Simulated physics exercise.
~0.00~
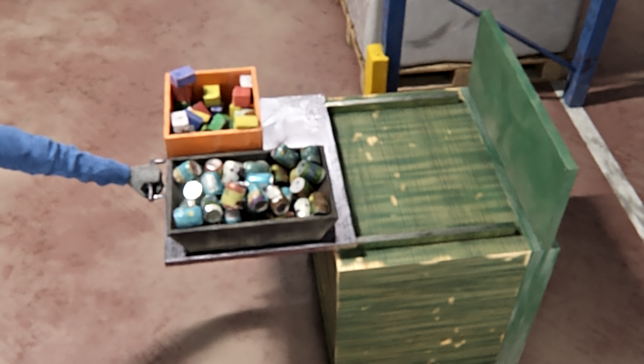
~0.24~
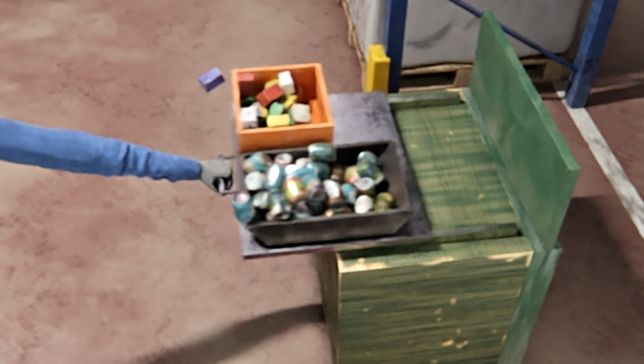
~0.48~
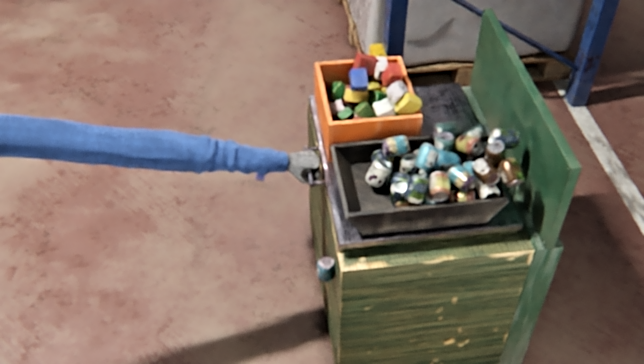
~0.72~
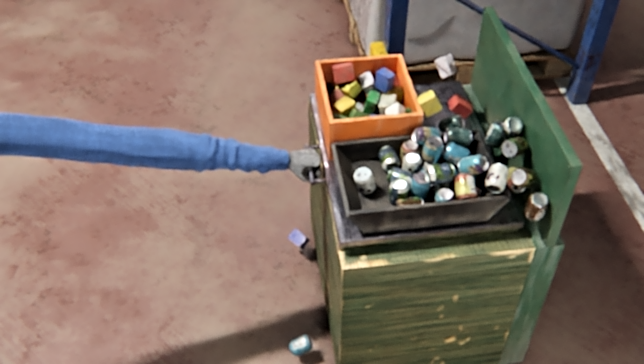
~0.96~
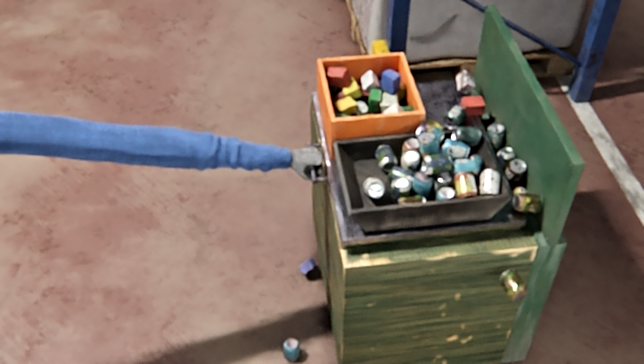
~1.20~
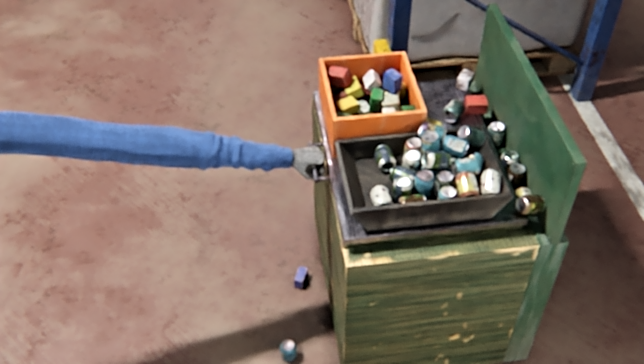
In this clip, a blue-sleeved arm pushes a shelf carrying a black crate of mini cans and an orange crate of toy bricks rightward over a green cabinet, where it stops as pieces spill, some resting by the back panel, a can and a brick ending on the floor.
